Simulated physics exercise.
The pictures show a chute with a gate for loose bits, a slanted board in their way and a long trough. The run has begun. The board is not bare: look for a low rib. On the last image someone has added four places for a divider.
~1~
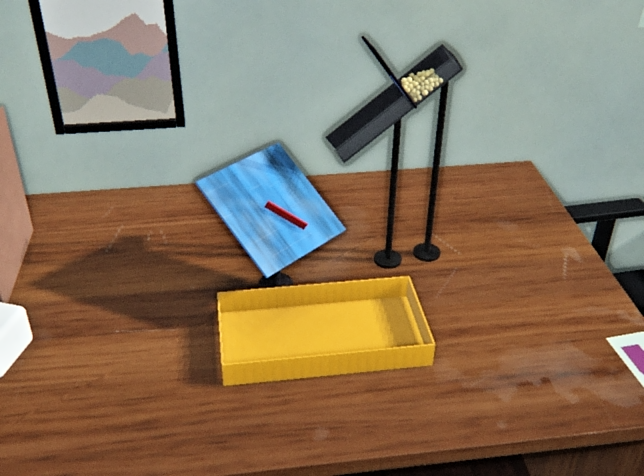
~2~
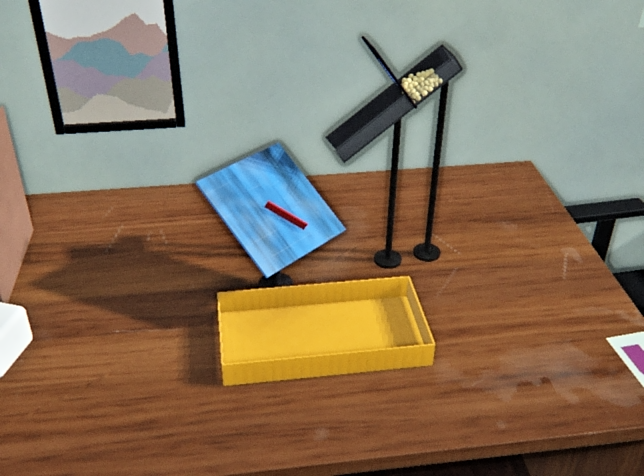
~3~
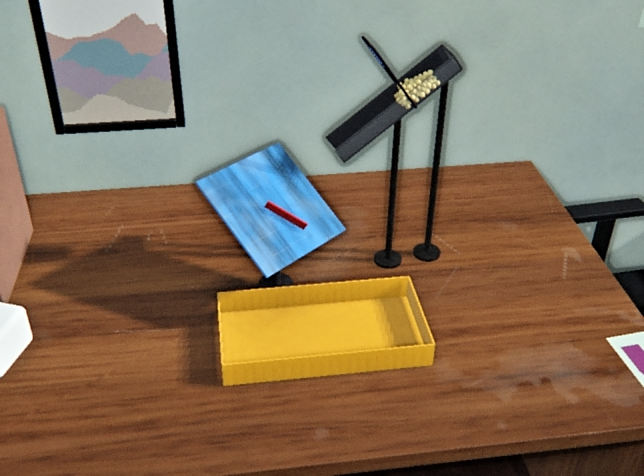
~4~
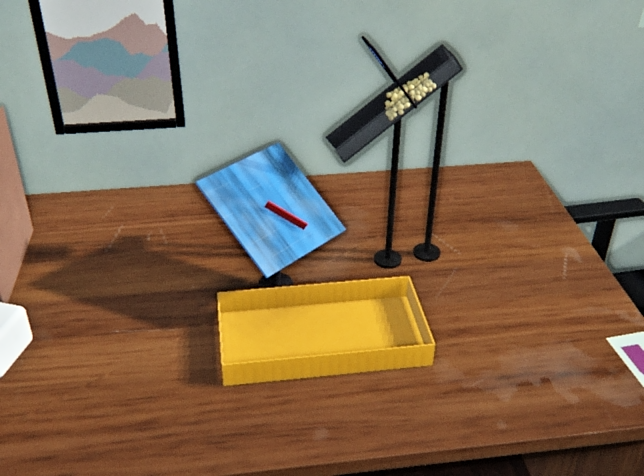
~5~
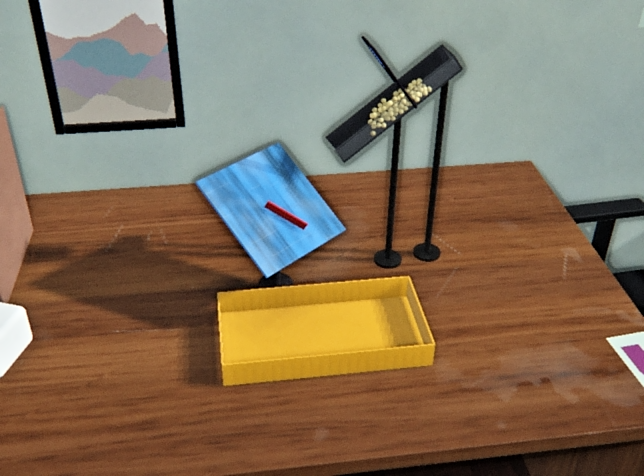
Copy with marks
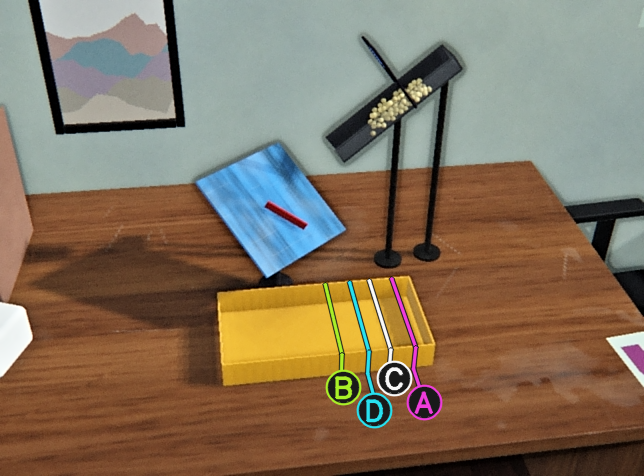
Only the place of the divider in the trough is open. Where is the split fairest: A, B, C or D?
Line D does it best.
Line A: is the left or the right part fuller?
The left side.
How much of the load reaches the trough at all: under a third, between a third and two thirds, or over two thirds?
About that: Over two thirds.
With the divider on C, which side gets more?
The left side.
On the marked copy, line A crosses the front rim at (415, 346); line B crosses the front rim at (341, 353); line C crosses the front rim at (390, 349); line D crosses the front rim at (368, 351).
With A, of what is caught, nearly all on the left of the divider, a stray few on the right.
With B, of what is caught, a small part on the left of the divider, nearly all on the right.
With C, of what is caught, nearly all on the left of the divider, a small part on the right.
With D, of what is caught, about a third on the left of the divider, about two thirds on the right.
